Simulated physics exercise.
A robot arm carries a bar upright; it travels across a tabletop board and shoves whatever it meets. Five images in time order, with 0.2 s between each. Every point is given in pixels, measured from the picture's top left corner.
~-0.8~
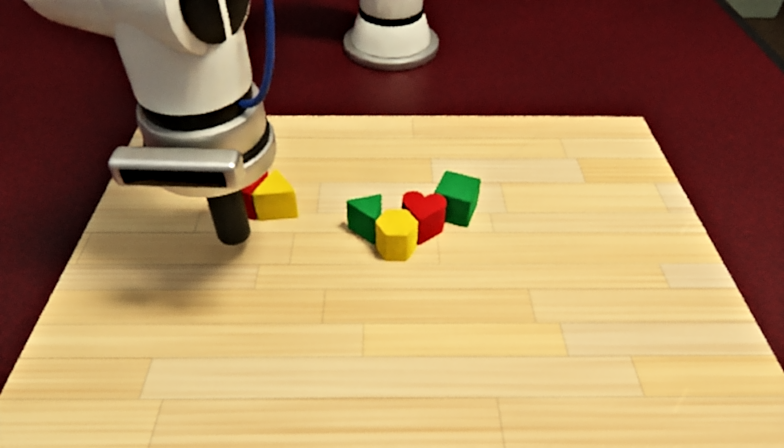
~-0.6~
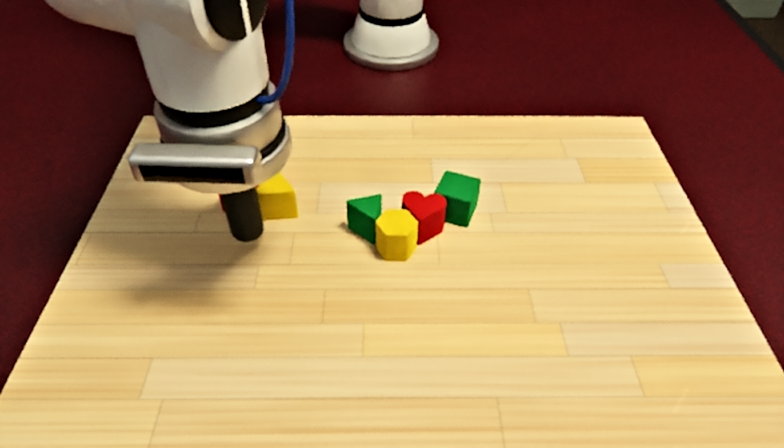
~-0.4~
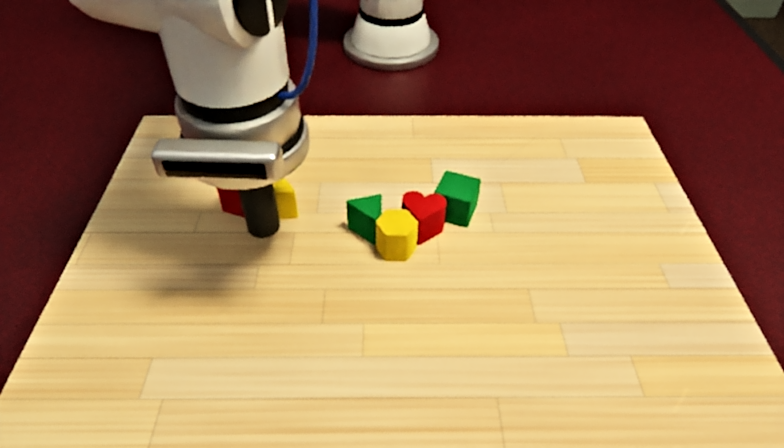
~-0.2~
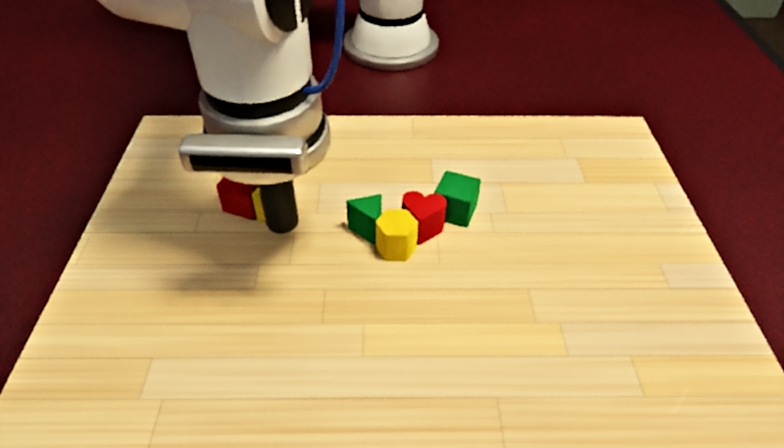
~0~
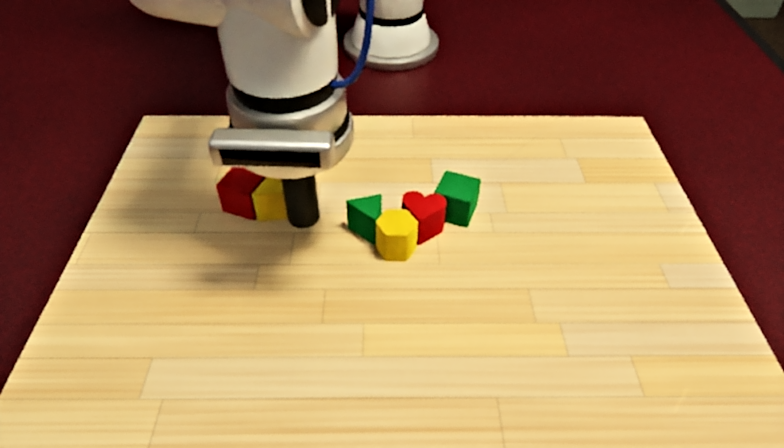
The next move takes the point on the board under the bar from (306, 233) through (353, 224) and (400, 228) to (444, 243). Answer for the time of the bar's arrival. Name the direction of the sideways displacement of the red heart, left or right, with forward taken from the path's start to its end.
Facing from start to end, it shifts right.
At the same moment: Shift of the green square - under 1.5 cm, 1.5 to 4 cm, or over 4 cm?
The block shifts less than 1.5 cm.
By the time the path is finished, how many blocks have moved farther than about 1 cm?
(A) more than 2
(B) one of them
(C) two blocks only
I'll go with A - more than 2.
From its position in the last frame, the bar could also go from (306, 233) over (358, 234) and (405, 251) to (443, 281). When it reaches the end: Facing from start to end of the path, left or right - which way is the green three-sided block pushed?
The shift is leftward.
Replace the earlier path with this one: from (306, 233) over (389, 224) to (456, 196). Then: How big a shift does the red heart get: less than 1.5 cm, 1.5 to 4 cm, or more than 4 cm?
Covers over 4 cm.
What follows on the original path. One third of the way, bar at (353, 210); green three-sided block at (380, 201), turned 40° clockwise.
Two thirds of the way, bar at (401, 214); green three-sided block at (422, 217), turned 120° clockwise; yellow six-sided block at (408, 237), turned 40° clockwise; red heart at (457, 214), turned 60° anticlockwise.
At the end, bar at (446, 228); red square unmoved; yellow three-sided block unmoved; green three-sided block at (449, 237), turned 140° clockwise; yellow six-sided block at (408, 239), turned 45° clockwise; red heart at (484, 223), turned 120° anticlockwise; green square unmoved.
